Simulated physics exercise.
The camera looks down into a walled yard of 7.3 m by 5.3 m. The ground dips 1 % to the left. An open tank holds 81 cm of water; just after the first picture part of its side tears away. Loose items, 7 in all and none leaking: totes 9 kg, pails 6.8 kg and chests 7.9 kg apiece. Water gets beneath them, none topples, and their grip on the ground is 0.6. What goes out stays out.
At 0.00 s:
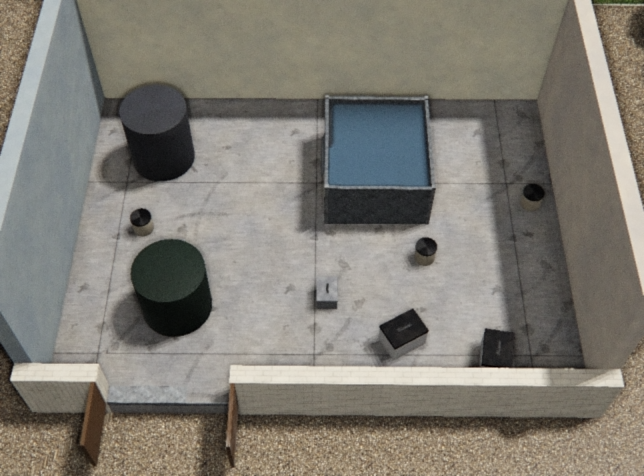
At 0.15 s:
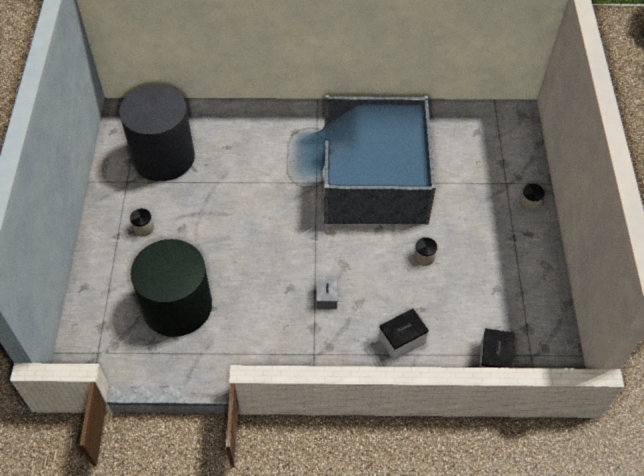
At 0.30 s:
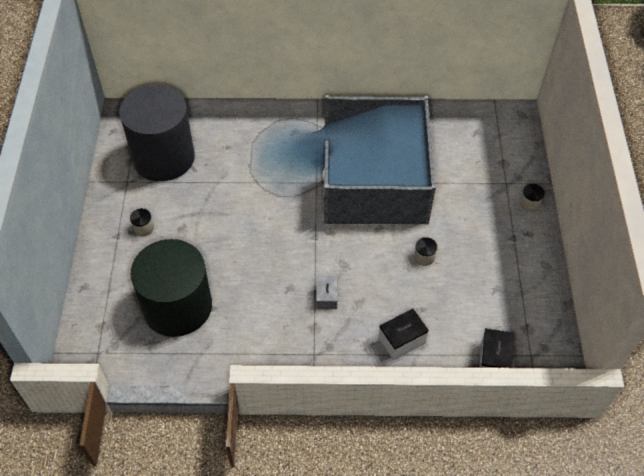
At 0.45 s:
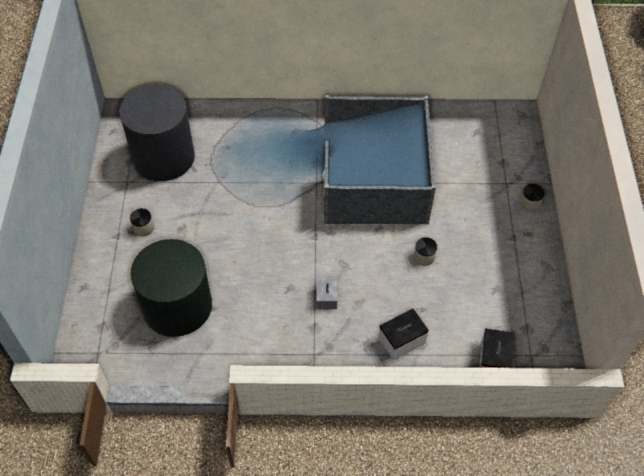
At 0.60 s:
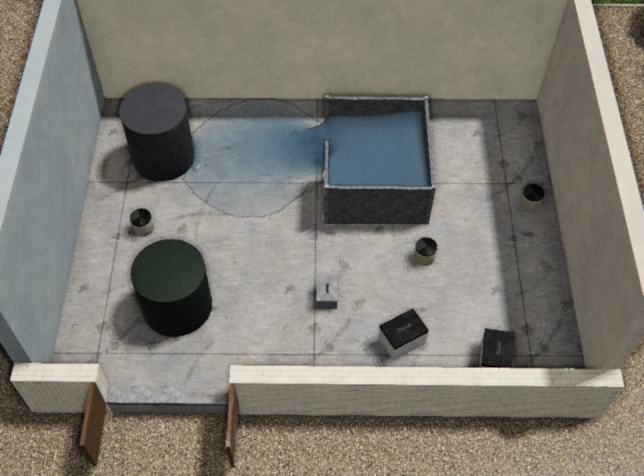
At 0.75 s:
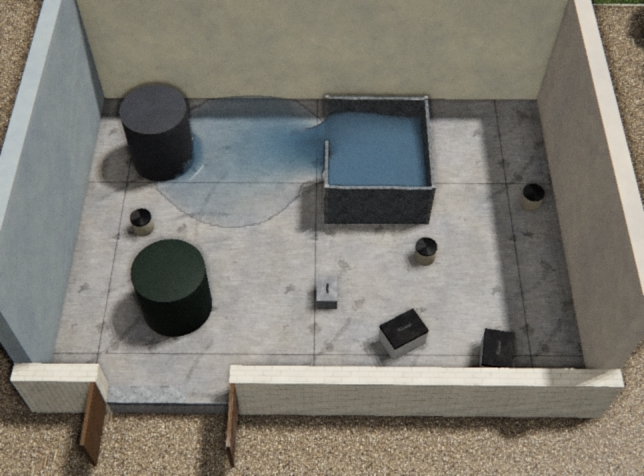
Blue water pours out through the left side of a raised, dark-walled square tank and onto the grey floor of a walled yard. It fans out leftward in a thin, widening, rounded sheet until it touches the dark grey cylinder, while the scattered pails and boxes stay still.
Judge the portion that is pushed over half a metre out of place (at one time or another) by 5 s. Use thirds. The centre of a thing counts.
Share: Not even a third.
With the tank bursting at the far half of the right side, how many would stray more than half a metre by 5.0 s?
In that case 3 of them.
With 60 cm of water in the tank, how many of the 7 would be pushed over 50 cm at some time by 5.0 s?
In that case 1 of them.
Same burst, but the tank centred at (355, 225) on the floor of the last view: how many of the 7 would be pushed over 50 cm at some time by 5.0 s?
In that case 2 of them.
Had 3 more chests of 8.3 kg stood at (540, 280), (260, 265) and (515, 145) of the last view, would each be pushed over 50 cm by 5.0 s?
In that order: Under, under, less.
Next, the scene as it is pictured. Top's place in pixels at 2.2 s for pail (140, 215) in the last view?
Around (73, 290).
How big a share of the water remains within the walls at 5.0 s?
About 92 per cent.
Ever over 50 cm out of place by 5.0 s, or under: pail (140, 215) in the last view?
It is over.
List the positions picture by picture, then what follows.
A tote is out of sight; a pail at (534, 192), on the bottom; water covers 2.5 m2; 0 of 7 have shifted, in the first frame.
A tote is out of sight; a pail at (534, 192), on the bottom; water covers 3.1 m2; 0 of 7 have shifted, in the second frame.
A tote is out of sight; a pail at (534, 192) rests on the ground; 4.0 m2 under water; 0 of 7 have shifted, in the third frame.
A tote is out of sight; a pail at (534, 192), on the bottom; water covers 5.3 m2; 0 of 7 have shifted, in the fourth frame.
A tote is out of sight; a pail at (534, 192), on the bottom; 6.6 m2 under water; 0 of 7 have shifted, in the fifth frame.
A tote is out of sight; a pail at (534, 192) rests on the ground; water covers 7.7 m2; 0 of 7 have shifted, in the sixth frame.
After 1.1 s 0 of 7 are over 50 cm from their spots; 0 afloat.
After 2.2 s 1 of 7 are over 50 cm from their spots; 1 afloat.
After 3.5 s 1 of 7 are over 50 cm from their spots; 2 afloat.
After 5.0 s 1 of 7 are over 50 cm from their spots, and 1 have been at some point; 0 afloat.
